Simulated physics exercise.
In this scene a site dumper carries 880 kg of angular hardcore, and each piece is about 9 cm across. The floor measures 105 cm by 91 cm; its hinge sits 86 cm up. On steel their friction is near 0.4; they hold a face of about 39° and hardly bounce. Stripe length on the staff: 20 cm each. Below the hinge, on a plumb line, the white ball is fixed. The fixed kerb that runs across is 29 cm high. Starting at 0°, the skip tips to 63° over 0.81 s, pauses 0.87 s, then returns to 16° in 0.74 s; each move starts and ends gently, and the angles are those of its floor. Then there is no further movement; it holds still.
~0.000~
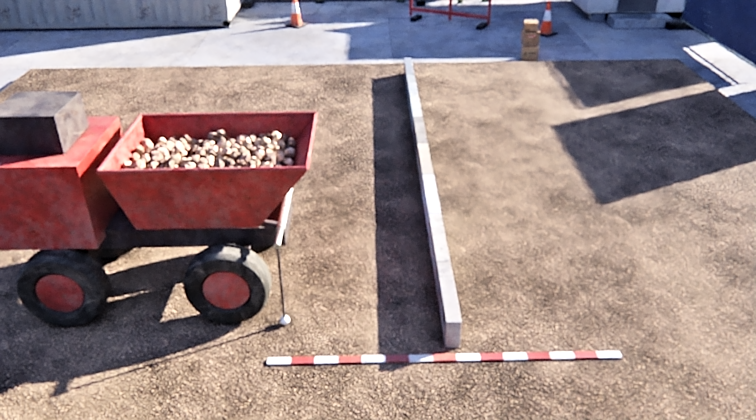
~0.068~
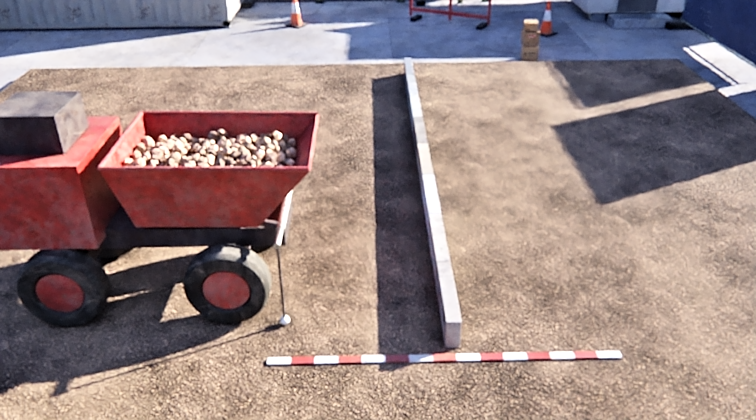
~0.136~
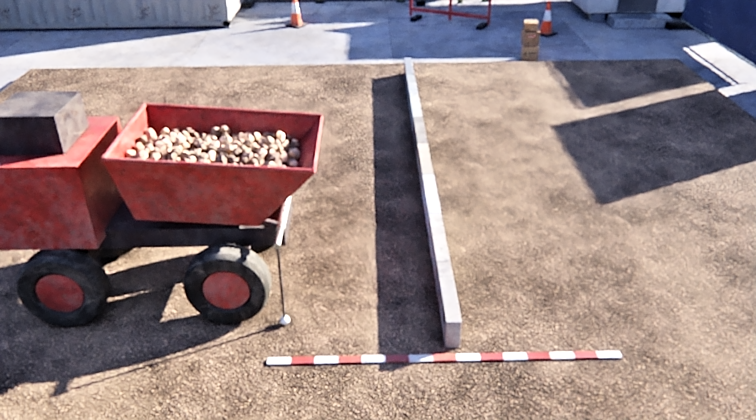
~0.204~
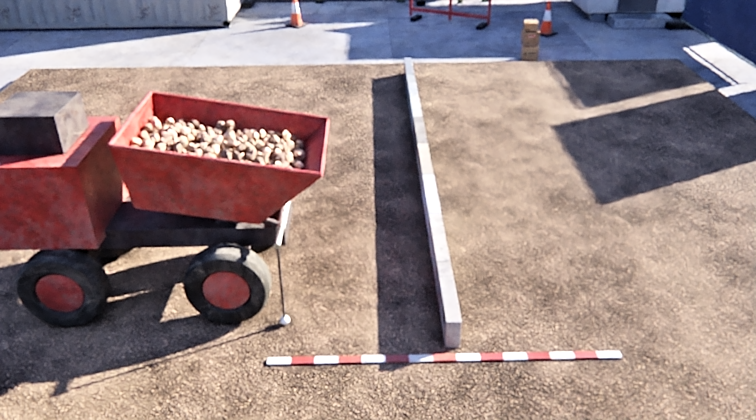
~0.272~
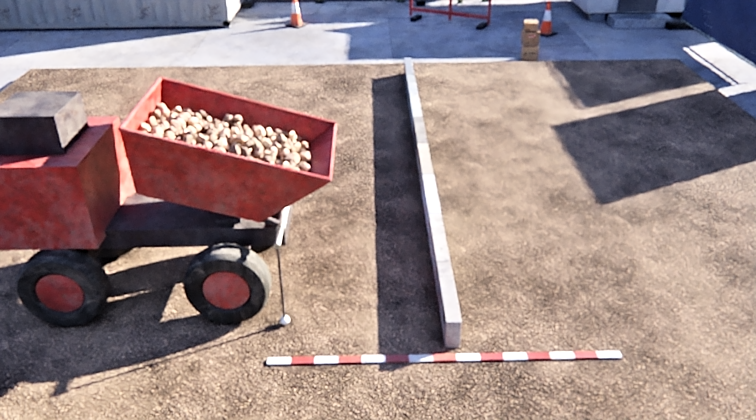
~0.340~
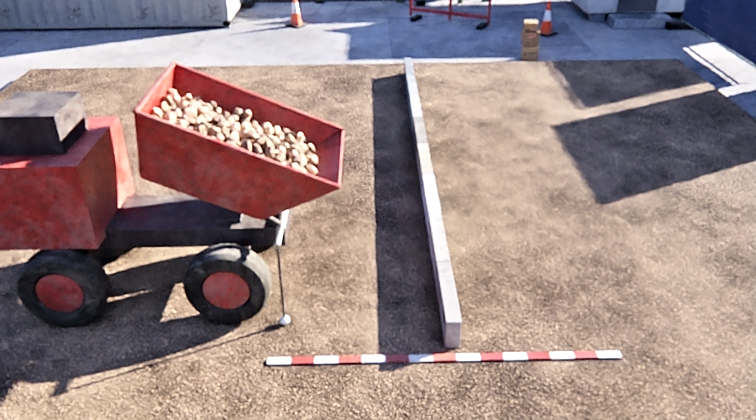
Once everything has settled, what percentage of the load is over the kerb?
10 %.
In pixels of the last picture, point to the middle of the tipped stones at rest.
In the last view, about (414, 273).
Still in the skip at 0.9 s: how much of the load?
Still inside: Around 100 %.
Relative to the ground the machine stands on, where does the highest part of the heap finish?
It finishes some 42 cm up from that ground.
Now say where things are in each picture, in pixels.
In the first frame, the skip is at 0°, its lip at (307, 169); the top of the load is at (215, 145).
In the second frame, the skip is at 1°, its lip at (309, 169); the top of the load is at (215, 145); the stones move at 0.4 m/s on average.
In the third frame, the skip is at 5°, its lip at (314, 172); the top of the load is at (179, 140); the stones move at 0.9 m/s on average.
In the fourth frame, the skip is at 10°, its lip at (322, 175); the top of the load is at (167, 128); the stones move at 1.3 m/s on average.
In the fifth frame, the skip is at 17°, its lip at (330, 181); the top of the load is at (173, 116); the stones move at 1.4 m/s on average.
In the sixth frame, lip at (339, 188), floor tilted 24°, highest stones at (177, 103); the stones move at 1.5 m/s on average.
After 0.6 s the floor is at 53°; 100 % in the skip; the foremost stones are at (335, 195).
After 0.9 s the floor is at 63°; 99 % in the skip, 1 % on this side of the kerb; the foremost stones are at (386, 213).
After 2.9 s the floor is at 16°; 46 % in the skip, 45 % on this side of the kerb, 8 % over the kerb; the foremost stones are at (609, 261).
After 5.7 s the floor is at 16°; 46 % in the skip, 45 % on this side of the kerb, 8 % over the kerb; the foremost stones are at (609, 261).
